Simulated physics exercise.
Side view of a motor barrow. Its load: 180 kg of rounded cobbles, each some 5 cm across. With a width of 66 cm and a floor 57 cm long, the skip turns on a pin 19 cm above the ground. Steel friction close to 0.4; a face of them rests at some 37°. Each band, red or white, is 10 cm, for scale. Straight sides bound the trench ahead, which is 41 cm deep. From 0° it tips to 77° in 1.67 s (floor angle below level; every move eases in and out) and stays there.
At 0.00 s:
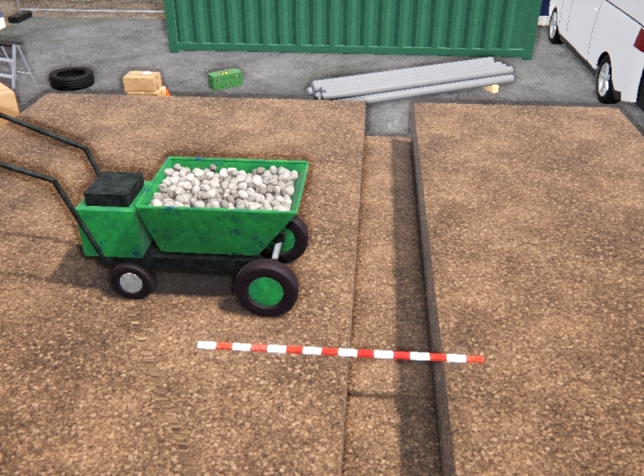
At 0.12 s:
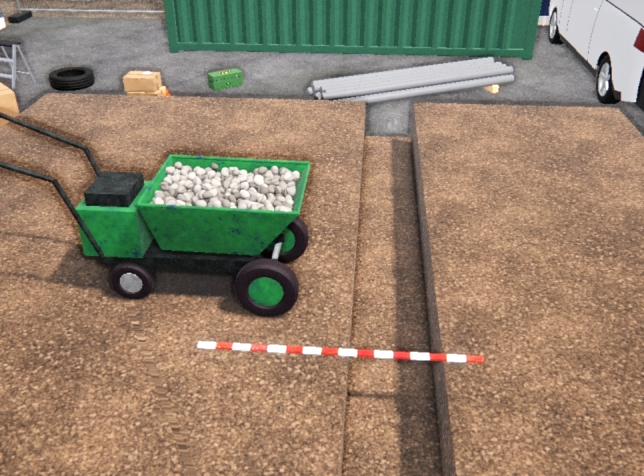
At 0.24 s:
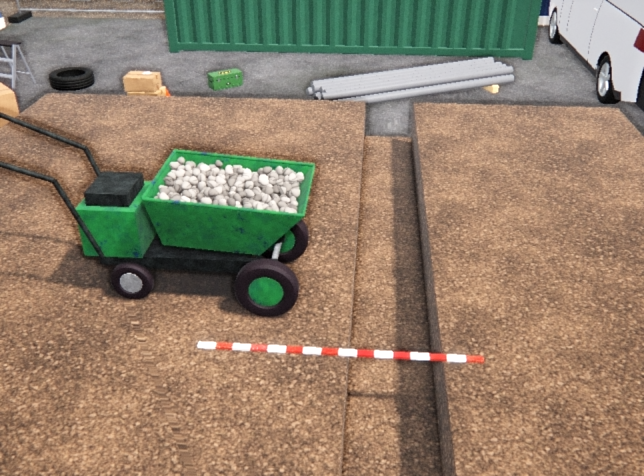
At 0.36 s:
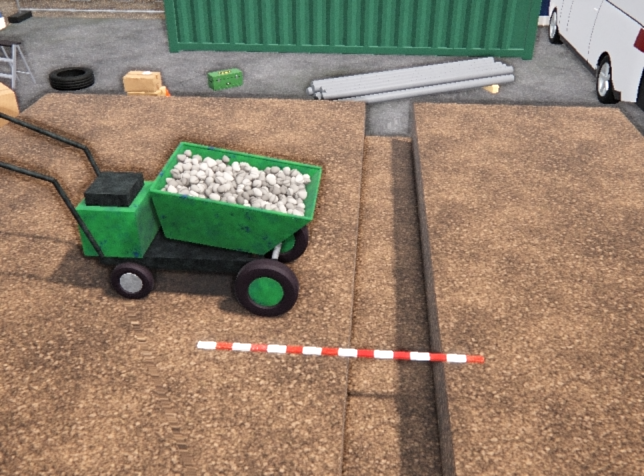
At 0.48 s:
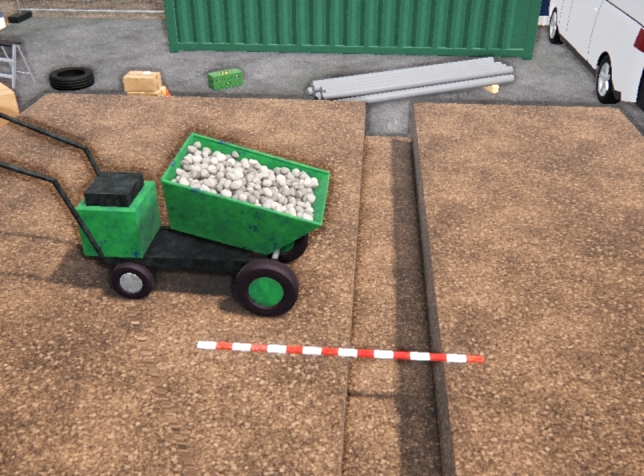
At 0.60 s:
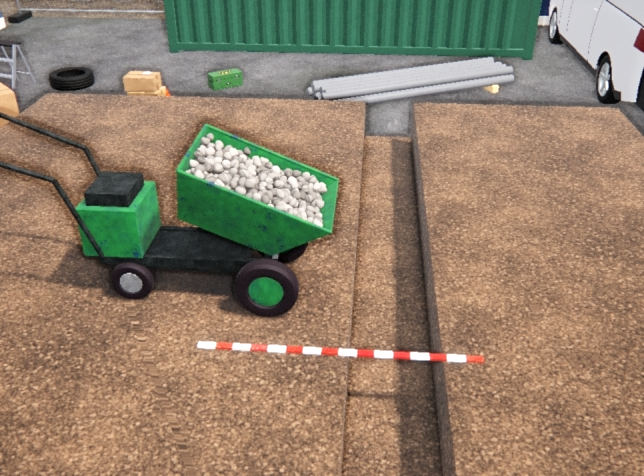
At first, a green motor barrow heaped with pale stones stands beside a narrow trench, its skip level behind a red and white striped pole lying on the brown ground. The skip then tilts gradually toward the right, its rear end lifting clear of the chassis while the stones stay inside and the wheels remain still.
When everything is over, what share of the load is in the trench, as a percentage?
Close to 100 in a hundred.
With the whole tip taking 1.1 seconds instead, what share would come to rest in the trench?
Something close to 100 per cent.
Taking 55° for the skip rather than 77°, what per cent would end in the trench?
About 45%.
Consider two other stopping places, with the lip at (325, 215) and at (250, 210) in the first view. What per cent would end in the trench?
Close to 95 percent in the first case, 75 percent in the second.
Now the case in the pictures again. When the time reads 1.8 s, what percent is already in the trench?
60 per cent, give or take.
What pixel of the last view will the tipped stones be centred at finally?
Their middle lands near (399, 332).
After 1.2 s the floor is at 65°; 98 % in the skip, 2 % in the trench; the foremost stones are at (382, 257).
After 1.8 s the floor is at 77°; 41 % in the skip, 59 % in the trench; the foremost stones are at (430, 340).
After 2.1 s the floor is at 77°; 13 % in the skip, 87 % in the trench; the foremost stones are at (429, 324).
After 4.1 s the floor is at 77°; 0 % in the skip, 100 % in the trench; the foremost stones are at (430, 315).
